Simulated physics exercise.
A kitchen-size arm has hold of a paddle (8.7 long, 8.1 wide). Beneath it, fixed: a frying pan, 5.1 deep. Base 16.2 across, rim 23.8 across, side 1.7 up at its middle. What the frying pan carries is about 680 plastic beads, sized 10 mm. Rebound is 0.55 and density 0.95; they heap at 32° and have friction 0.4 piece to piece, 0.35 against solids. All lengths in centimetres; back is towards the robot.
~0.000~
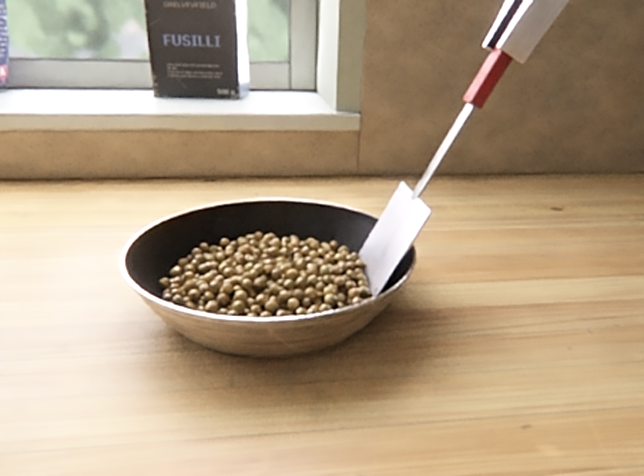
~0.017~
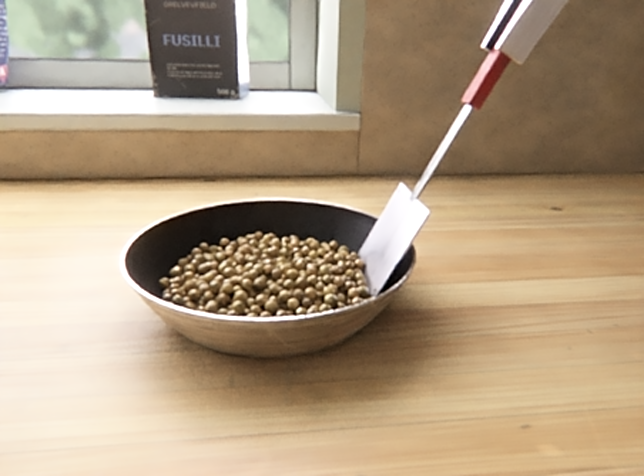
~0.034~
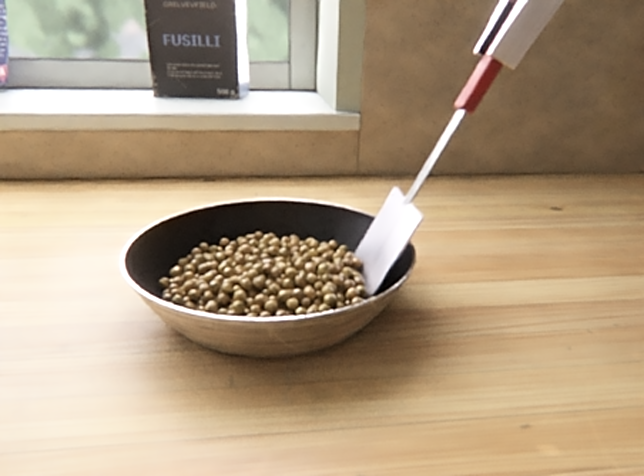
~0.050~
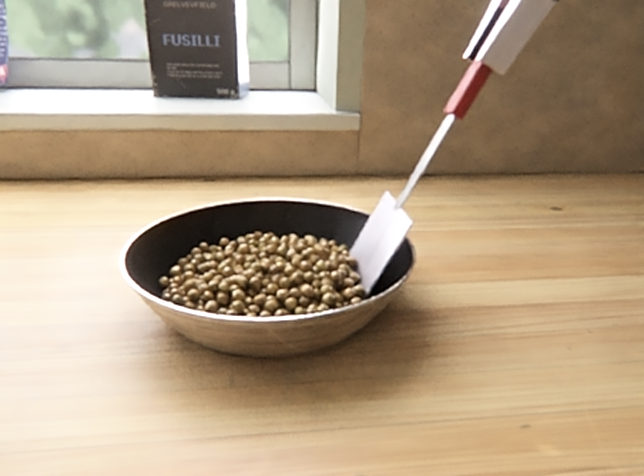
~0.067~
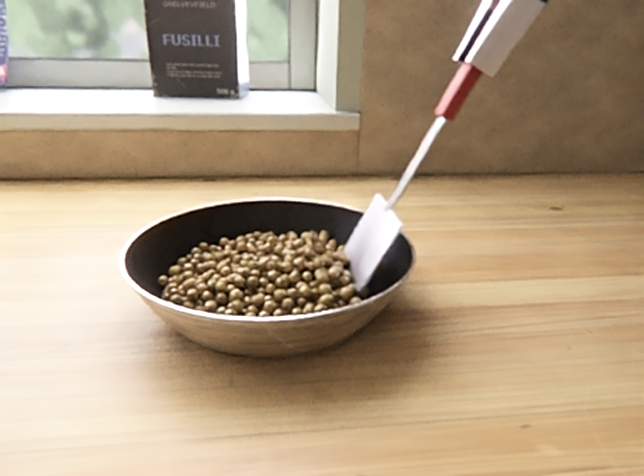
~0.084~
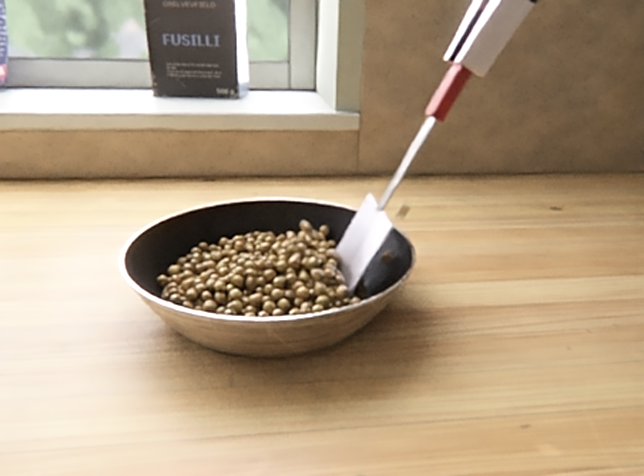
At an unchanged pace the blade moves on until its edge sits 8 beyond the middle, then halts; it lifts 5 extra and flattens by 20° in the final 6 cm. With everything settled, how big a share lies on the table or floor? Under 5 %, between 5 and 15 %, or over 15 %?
Between 5 and 15 %.
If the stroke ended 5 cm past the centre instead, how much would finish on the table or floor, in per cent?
In that case about 0 percent ends on the table or floor.
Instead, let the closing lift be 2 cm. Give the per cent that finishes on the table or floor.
About 10 per cent.
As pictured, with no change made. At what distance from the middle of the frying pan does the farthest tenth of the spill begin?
Seen from above, roughly 35 cm.
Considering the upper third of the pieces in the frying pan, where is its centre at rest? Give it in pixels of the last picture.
The centre sits at about (189, 271).
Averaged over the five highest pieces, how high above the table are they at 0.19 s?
About 8 centimetres.
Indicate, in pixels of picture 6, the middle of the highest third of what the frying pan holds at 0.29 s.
(196, 257).
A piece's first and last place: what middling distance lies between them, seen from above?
Near 2 cm, measured level.
By 0.19 s, sloping 63°, highest piece 18 above the table; 676 in the frying pan, 1 on the blade or in flight.
By 0.29 s, sloping 54°, highest piece 18 above the table; 676 in the frying pan, 1 on the blade or in flight.
By 0.55 s, sloping 43°, highest piece 7 above the table; 617 in the frying pan, 57 on the table or floor, 3 on the blade or in flight.
By 1.60 s, sloping 43°, highest piece 6 above the table; 617 in the frying pan, 60 on the table or floor.
Final count, 617 in the frying pan, 60 on the table or floor. That is 9 % on the table or floor.
